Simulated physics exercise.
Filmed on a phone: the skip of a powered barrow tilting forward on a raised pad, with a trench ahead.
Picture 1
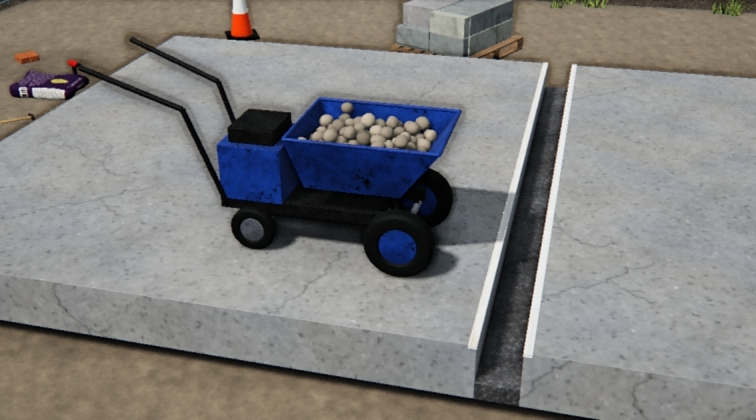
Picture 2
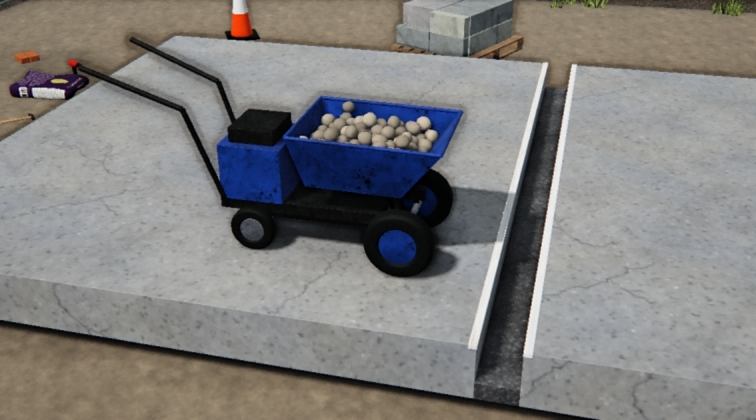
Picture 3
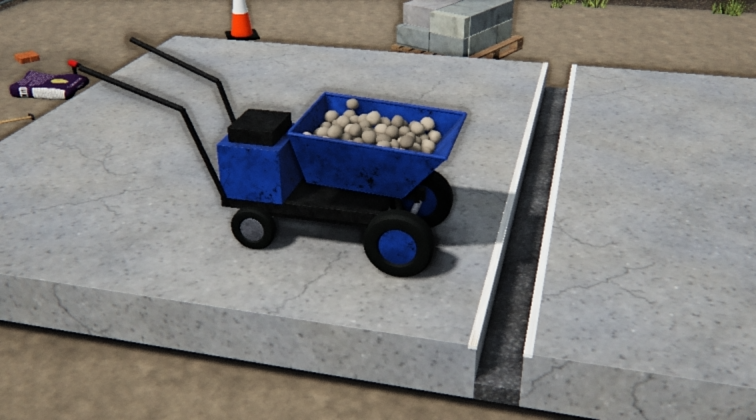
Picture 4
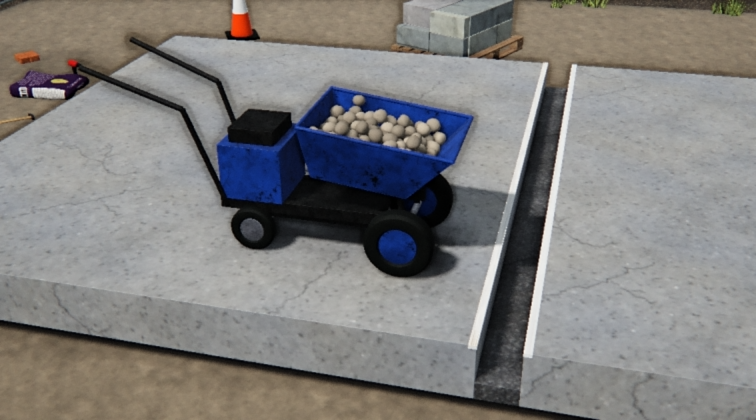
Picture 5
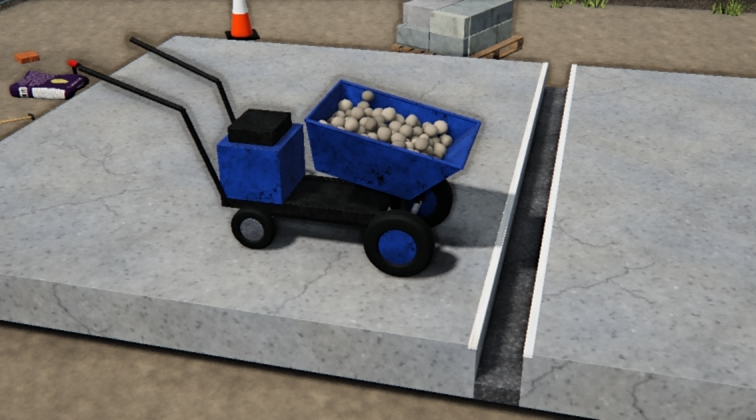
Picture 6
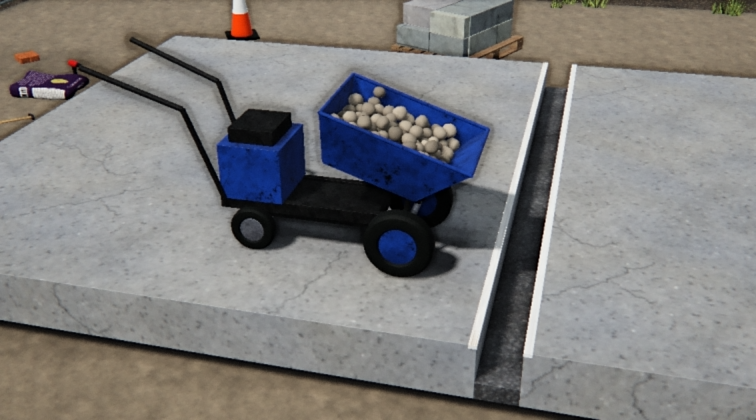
The blue skip of a parked barrow tilts forward to the right, carrying rounded pebbles.
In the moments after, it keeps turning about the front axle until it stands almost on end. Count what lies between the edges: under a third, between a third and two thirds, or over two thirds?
It catches between a third and two thirds.
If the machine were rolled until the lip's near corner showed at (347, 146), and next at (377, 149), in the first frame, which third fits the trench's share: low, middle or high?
In turn: Under a third; in the middle band.
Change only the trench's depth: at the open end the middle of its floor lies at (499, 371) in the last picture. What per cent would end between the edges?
Close to 40 per cent.
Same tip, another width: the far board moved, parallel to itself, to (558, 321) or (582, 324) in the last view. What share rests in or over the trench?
Roughly 90 per cent, and 100 per cent.
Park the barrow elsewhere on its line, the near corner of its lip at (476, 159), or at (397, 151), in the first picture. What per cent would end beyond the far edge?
The first gives 80 %, the second 0 %.
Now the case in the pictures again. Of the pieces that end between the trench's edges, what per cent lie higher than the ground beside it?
Some 0 per cent.
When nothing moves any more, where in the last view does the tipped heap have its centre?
Around (531, 274).
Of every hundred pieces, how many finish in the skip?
Roughly 5 in a hundred.
Soon after the last picture, skip tipped steeply; all in the skip.
A little later, skip tipped right over; about half in the skip; about a quarter in or heaped over the trench; about a quarter beyond it; a stray few falling.
Later still, skip tipped right over; a small part in the skip; about half in or heaped over the trench; about half beyond it.
By the end, skip tipped right over; a stray few in the skip; about half in or heaped over the trench; about half beyond it.
